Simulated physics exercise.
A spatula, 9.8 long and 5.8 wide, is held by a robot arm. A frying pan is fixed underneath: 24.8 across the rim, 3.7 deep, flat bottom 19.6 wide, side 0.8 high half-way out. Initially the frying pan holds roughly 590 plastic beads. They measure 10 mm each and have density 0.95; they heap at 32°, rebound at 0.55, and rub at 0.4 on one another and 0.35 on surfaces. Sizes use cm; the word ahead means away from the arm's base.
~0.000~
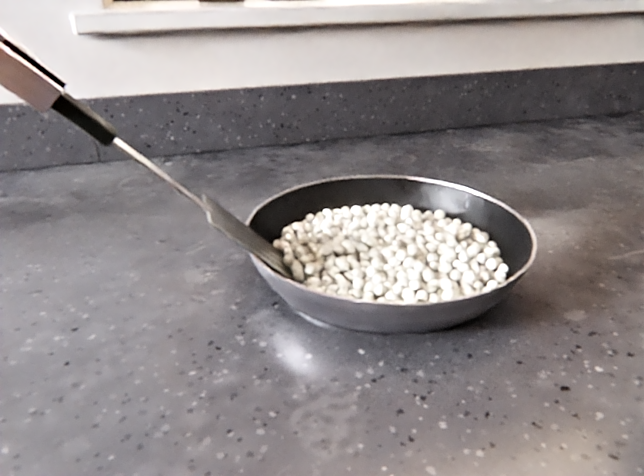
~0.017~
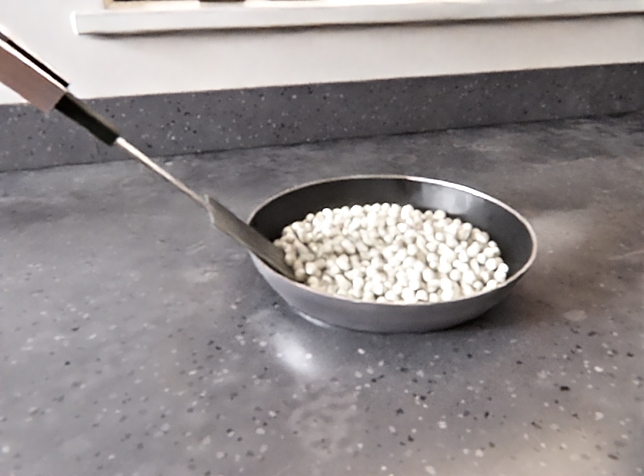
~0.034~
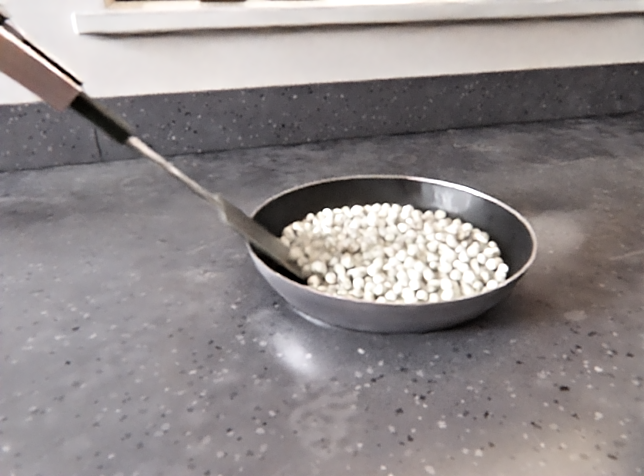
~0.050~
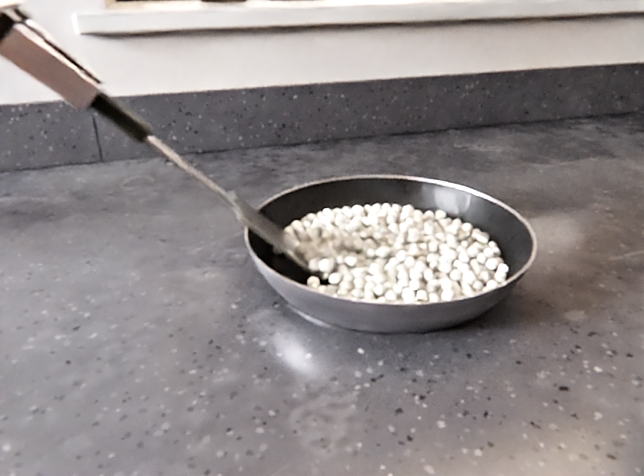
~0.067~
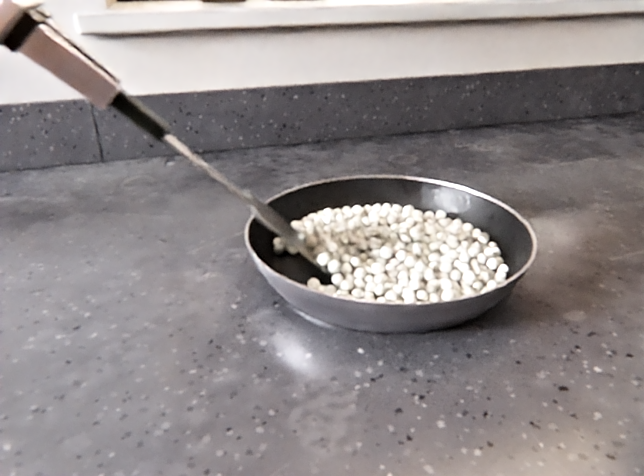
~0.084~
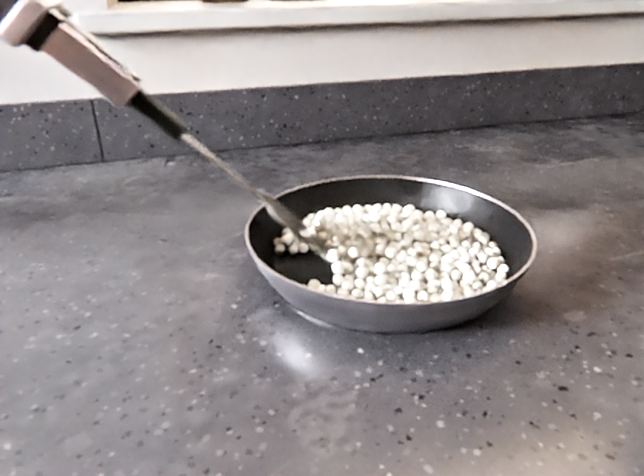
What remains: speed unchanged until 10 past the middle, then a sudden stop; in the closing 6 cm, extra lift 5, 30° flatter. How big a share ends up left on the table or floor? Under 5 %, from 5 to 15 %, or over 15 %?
From 5 to 15 %.
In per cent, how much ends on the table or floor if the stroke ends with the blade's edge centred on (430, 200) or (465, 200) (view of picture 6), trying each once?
Respectively some 0 and 5 percent end on the table or floor.
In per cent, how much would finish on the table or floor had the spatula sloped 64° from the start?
Around 10 in a hundred.
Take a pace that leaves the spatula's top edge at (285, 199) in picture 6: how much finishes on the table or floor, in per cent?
Estimate: Close to 15 %.
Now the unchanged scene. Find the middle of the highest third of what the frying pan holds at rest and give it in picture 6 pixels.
Somewhere around (451, 230) in the last picture.
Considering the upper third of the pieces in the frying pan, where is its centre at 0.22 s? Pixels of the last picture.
Around (451, 228).
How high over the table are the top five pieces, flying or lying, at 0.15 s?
5 cm or so.
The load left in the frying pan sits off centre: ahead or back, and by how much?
2.5 cm ahead.
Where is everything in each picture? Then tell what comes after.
Spatula top edge at (206, 208), sloping 46°; upper third of the load around (382, 246), from x 275 to 505, top at y 210; 593 in the frying pan, in the first frame.
Spatula top edge at (209, 208), sloping 46°; upper third of the load around (382, 245), from x 275 to 505, top at y 210, in the second frame.
Spatula top edge at (220, 206), sloping 46°; upper third of the load around (377, 246), from x 275 to 505, top at y 210, in the third frame.
Spatula top edge at (235, 204), sloping 46°; upper third of the load around (375, 242), from x 275 to 505, top at y 210, in the fourth frame.
Spatula top edge at (250, 203), sloping 46°; upper third of the load around (376, 242), from x 275 to 505, top at y 210, in the fifth frame.
Spatula top edge at (266, 201), sloping 46°; upper third of the load around (378, 239), from x 280 to 505, top at y 210; 593 in the frying pan, in the sixth frame.
By 0.15 s, sloping 46°, highest piece 5 above the table; 593 in the frying pan.
By 0.22 s, sloping 36°, highest piece 6 above the table; 593 in the frying pan.
By 0.46 s, sloping 16°, highest piece 4 above the table; 537 in the frying pan, 56 on the table or floor.
By 1.51 s, sloping 16°, highest piece 4 above the table; 537 in the frying pan, 56 on the table or floor.
Final count, 537 in the frying pan, 56 on the table or floor. That is 9 % on the table or floor.
